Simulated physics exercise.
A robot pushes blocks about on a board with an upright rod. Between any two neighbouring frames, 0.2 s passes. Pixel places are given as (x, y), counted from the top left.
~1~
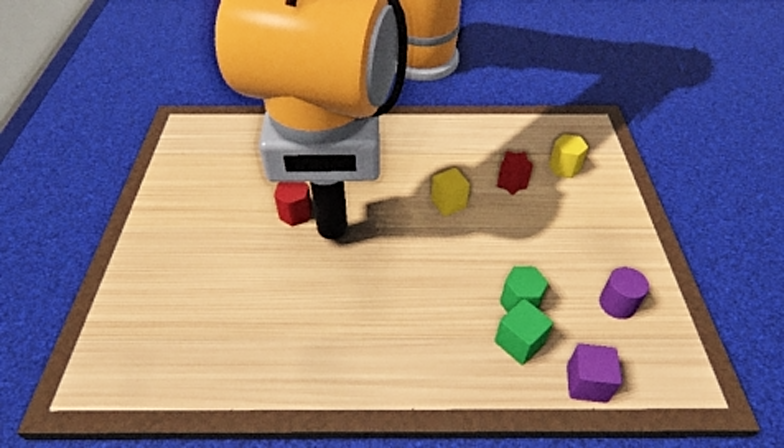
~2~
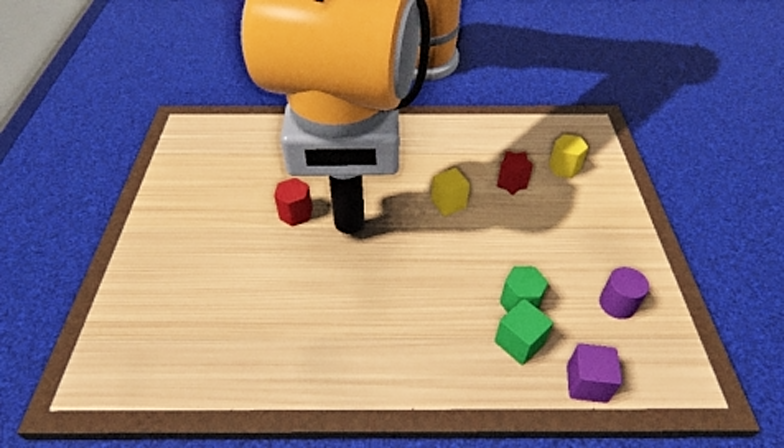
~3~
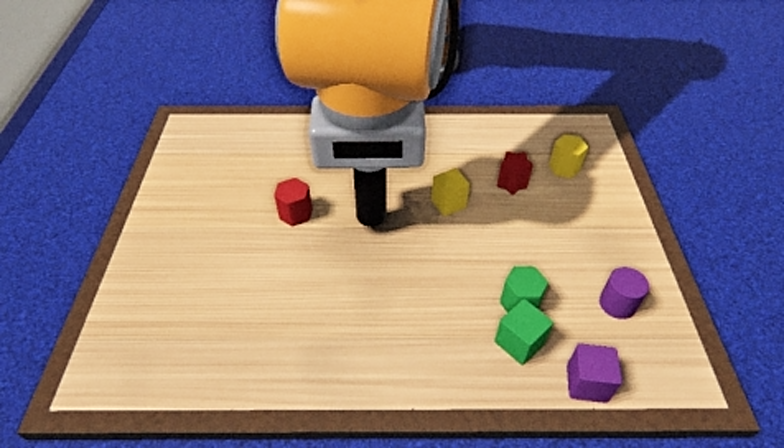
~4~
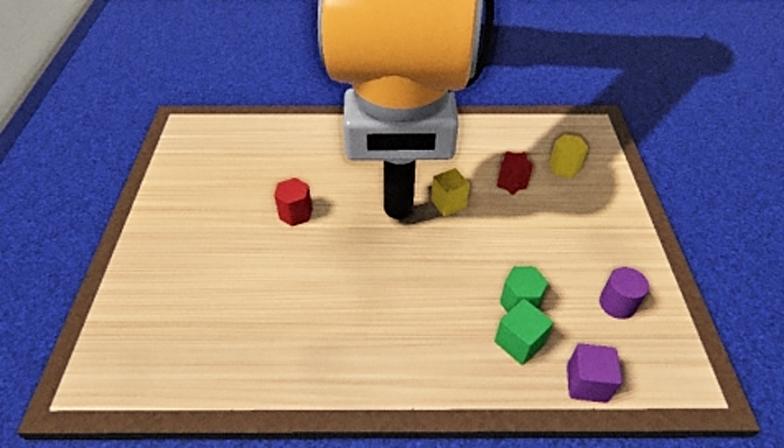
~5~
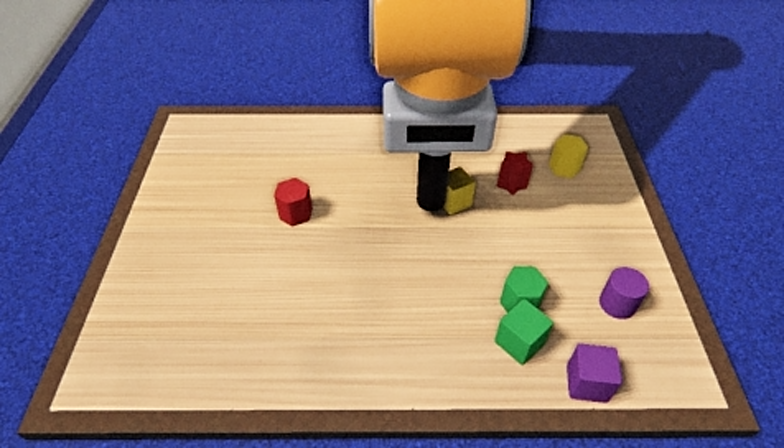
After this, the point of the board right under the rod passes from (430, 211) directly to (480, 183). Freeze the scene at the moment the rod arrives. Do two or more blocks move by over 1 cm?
I believe so.
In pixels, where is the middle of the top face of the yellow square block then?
Its top middle: (509, 154).
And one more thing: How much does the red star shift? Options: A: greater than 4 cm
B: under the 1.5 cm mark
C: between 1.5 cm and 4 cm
C.
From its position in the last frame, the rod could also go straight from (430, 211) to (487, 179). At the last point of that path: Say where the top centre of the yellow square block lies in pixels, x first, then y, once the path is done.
Put as a pixel place, it's (517, 150).
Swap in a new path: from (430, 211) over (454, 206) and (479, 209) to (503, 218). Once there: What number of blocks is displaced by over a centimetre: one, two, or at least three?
By the end, one block will have moved.
On the path given first. Halfway along, rod (457, 188); yellow square block (485, 167), turned 15° clockwise.
At the end, rod (481, 174); yellow square block (509, 154), turned 15° clockwise; red star (538, 156), turned 40° clockwise.
